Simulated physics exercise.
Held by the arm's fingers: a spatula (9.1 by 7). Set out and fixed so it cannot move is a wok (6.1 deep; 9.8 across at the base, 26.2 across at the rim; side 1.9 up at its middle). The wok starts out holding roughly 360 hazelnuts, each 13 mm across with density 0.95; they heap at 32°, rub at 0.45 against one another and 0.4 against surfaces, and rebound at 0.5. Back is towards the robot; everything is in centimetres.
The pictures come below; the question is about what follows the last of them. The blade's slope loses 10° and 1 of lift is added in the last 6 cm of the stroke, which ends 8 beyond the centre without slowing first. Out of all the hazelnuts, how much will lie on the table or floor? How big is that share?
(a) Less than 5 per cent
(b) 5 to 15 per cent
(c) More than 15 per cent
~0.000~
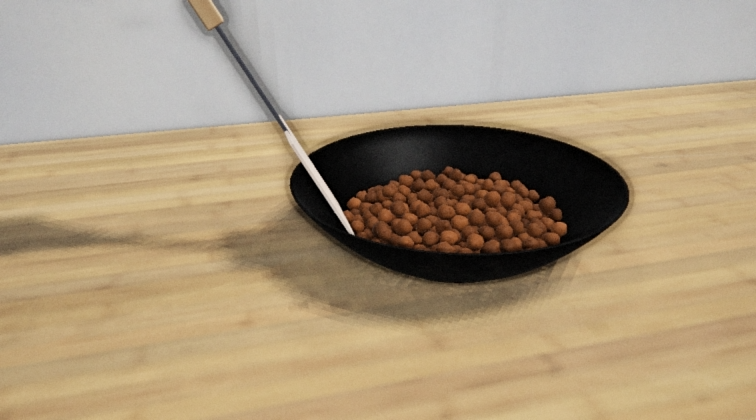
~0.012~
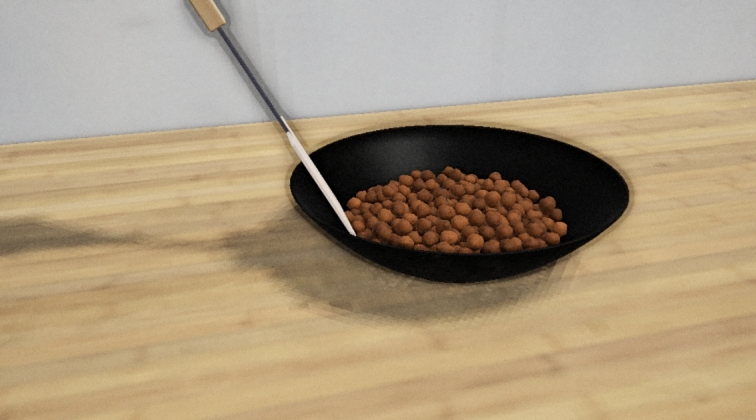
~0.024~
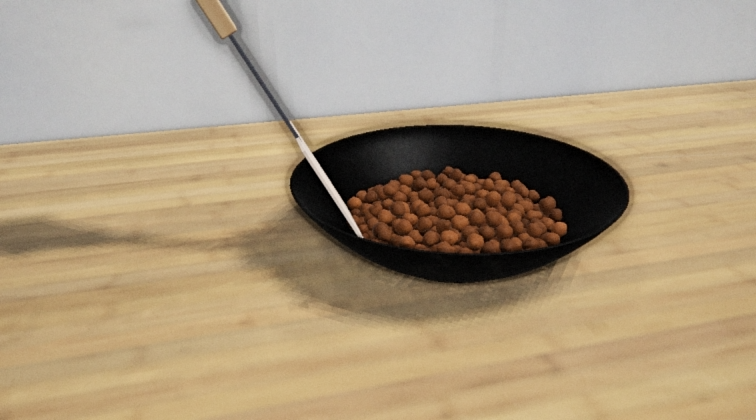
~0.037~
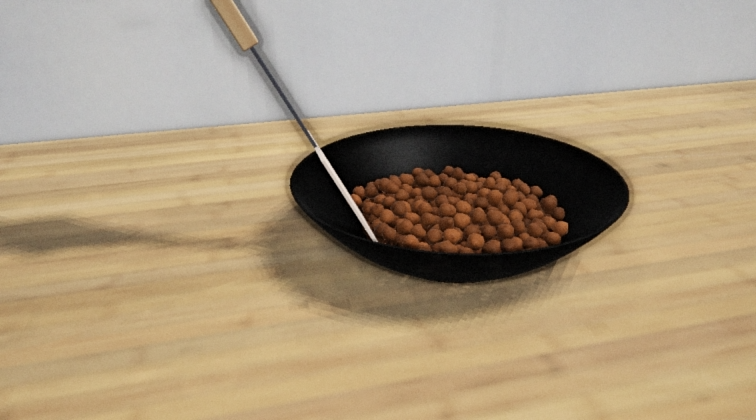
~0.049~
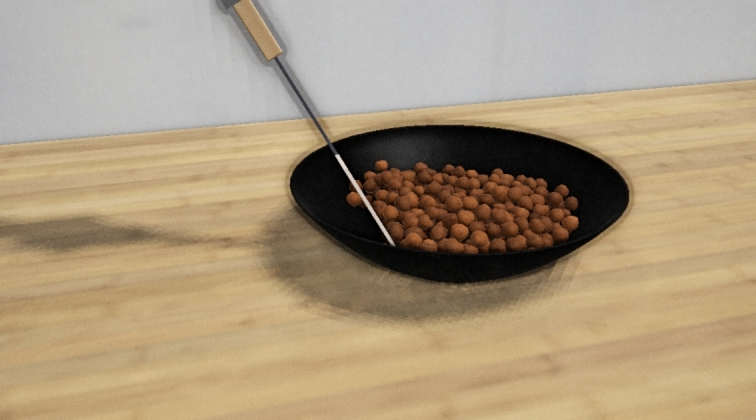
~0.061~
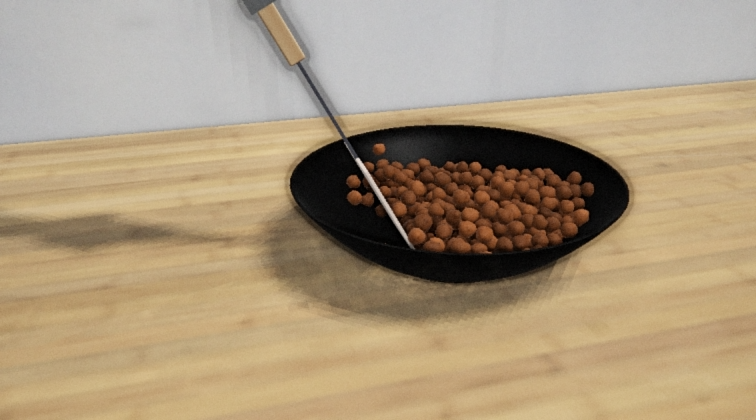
Option c: More than 15 per cent.
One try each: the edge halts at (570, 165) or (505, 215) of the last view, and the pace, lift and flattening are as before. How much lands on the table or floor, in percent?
Roughly 50 and 20 per cent.
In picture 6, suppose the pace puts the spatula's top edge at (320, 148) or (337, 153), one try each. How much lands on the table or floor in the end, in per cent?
Estimates: Near 15 %, near 35 %.
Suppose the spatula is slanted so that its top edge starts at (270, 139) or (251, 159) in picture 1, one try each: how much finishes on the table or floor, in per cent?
Roughly 40% and 35%.
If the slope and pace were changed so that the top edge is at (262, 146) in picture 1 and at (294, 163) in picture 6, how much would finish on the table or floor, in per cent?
About 10 per cent.
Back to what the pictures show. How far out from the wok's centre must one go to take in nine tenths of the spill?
That's near 50 cm.
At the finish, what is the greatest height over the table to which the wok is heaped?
Some 5.0 cm above the table.
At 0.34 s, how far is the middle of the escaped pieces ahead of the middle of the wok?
22 cm.
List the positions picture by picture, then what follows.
The first frame shows the spatula top edge at (285, 129), sloping 62°; upper third of the load around (449, 209), from x 345 to 560, top at y 175; 359 in the wok.
The second frame shows the spatula top edge at (286, 130), sloping 62°; upper third of the load around (449, 209), from x 345 to 560, top at y 175.
The third frame shows the spatula top edge at (296, 135), sloping 62°; upper third of the load around (449, 208), from x 355 to 560, top at y 175.
The fourth frame shows the spatula top edge at (314, 145), sloping 62°; upper third of the load around (456, 204), from x 355 to 560, top at y 170.
The fifth frame shows the spatula top edge at (335, 152), sloping 62°; upper third of the load around (459, 201), from x 355 to 570, top at y 165.
The sixth frame shows the spatula top edge at (355, 156), sloping 62°; upper third of the load around (468, 197), from x 355 to 585, top at y 150; 359 in the wok.
After 0.09 s, sloping 62°, highest piece 8 above the table; 358 in the wok, 1 on the blade or in flight.
After 0.12 s, sloping 59°, highest piece 10 above the table; 355 in the wok, 4 on the blade or in flight.
After 0.34 s, sloping 52°, highest piece 14 above the table; 207 in the wok, 66 on the table or floor, 86 on the blade or in flight.
After 1.39 s, sloping 52°, highest piece 5 above the table; 207 in the wok, 152 on the table or floor.
In the end, 207 in the wok, 152 on the table or floor. That is 42 % on the table or floor.
